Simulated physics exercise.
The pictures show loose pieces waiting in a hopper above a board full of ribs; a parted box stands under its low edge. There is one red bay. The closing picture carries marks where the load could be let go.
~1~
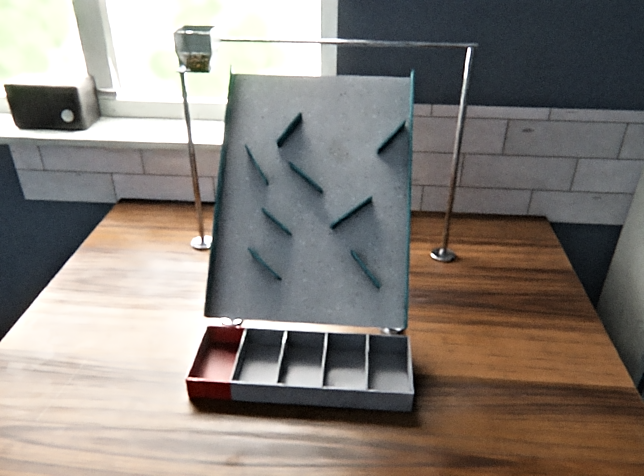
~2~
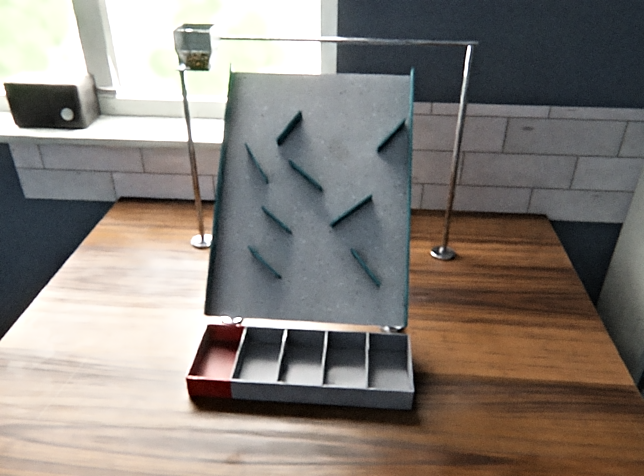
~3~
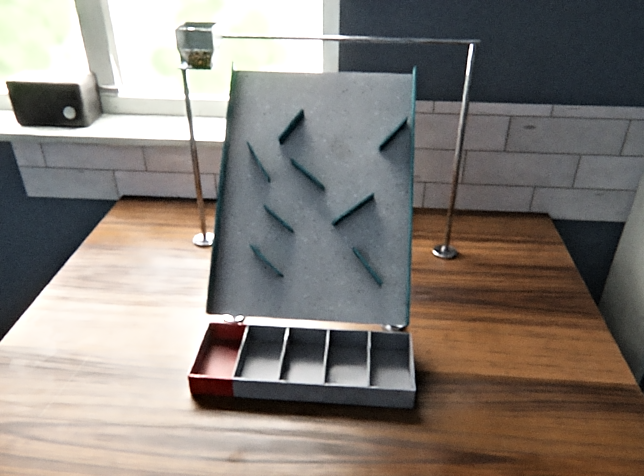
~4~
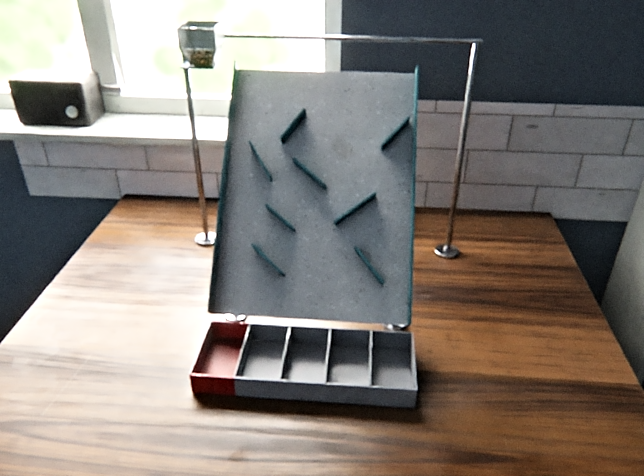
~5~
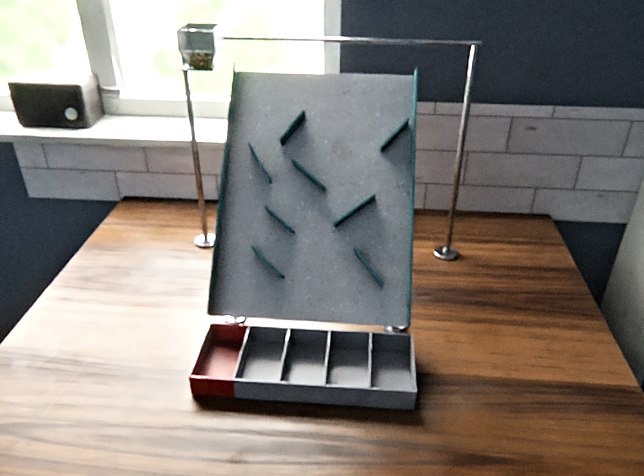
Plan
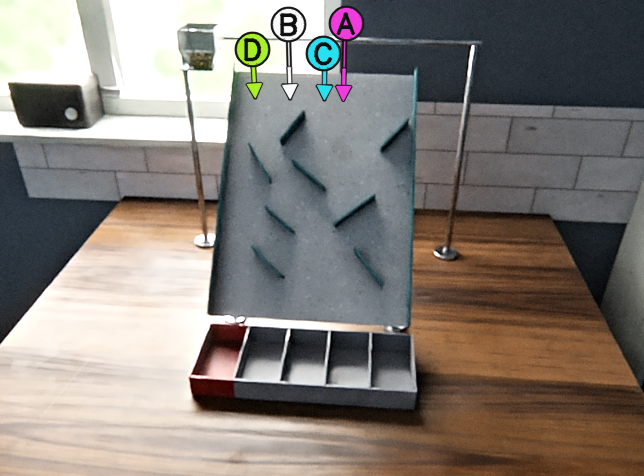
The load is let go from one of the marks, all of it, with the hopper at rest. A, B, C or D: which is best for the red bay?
The best mark is D.
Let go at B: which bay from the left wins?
The fourth from the left.
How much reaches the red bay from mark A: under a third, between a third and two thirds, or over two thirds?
Mark A gives under a third.
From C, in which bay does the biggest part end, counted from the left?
The third from the left.
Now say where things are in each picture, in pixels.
In the first picture, hopper at (199, 60), chocolate balls, door shut.
In the second picture, ribs (276, 140) to (300, 111), (378, 147) to (405, 118), (245, 143) to (266, 179).
In the third picture, ribs (291, 159) to (324, 186), (264, 205) to (291, 229), (333, 222) to (374, 193).
In the fourth picture, ribs (251, 244) to (283, 274), (355, 246) to (384, 283).
In the fifth picture, red bay at (212, 386), number 1 of 5 from the left.
On the marked copy, mark A meets the board at (343, 95); mark B meets the board at (290, 93); mark C meets the board at (324, 94); mark D meets the board at (254, 92).
Choosing A, a stray few in the red bay, most in other bays, a small part outside the box.
Choosing B, a stray few in the red bay, most in other bays, a small part outside the box.
Choosing C, a stray few in the red bay, most in other bays, a small part outside the box.
Choosing D, about a third in the red bay, about a third in other bays, about a third outside the box.
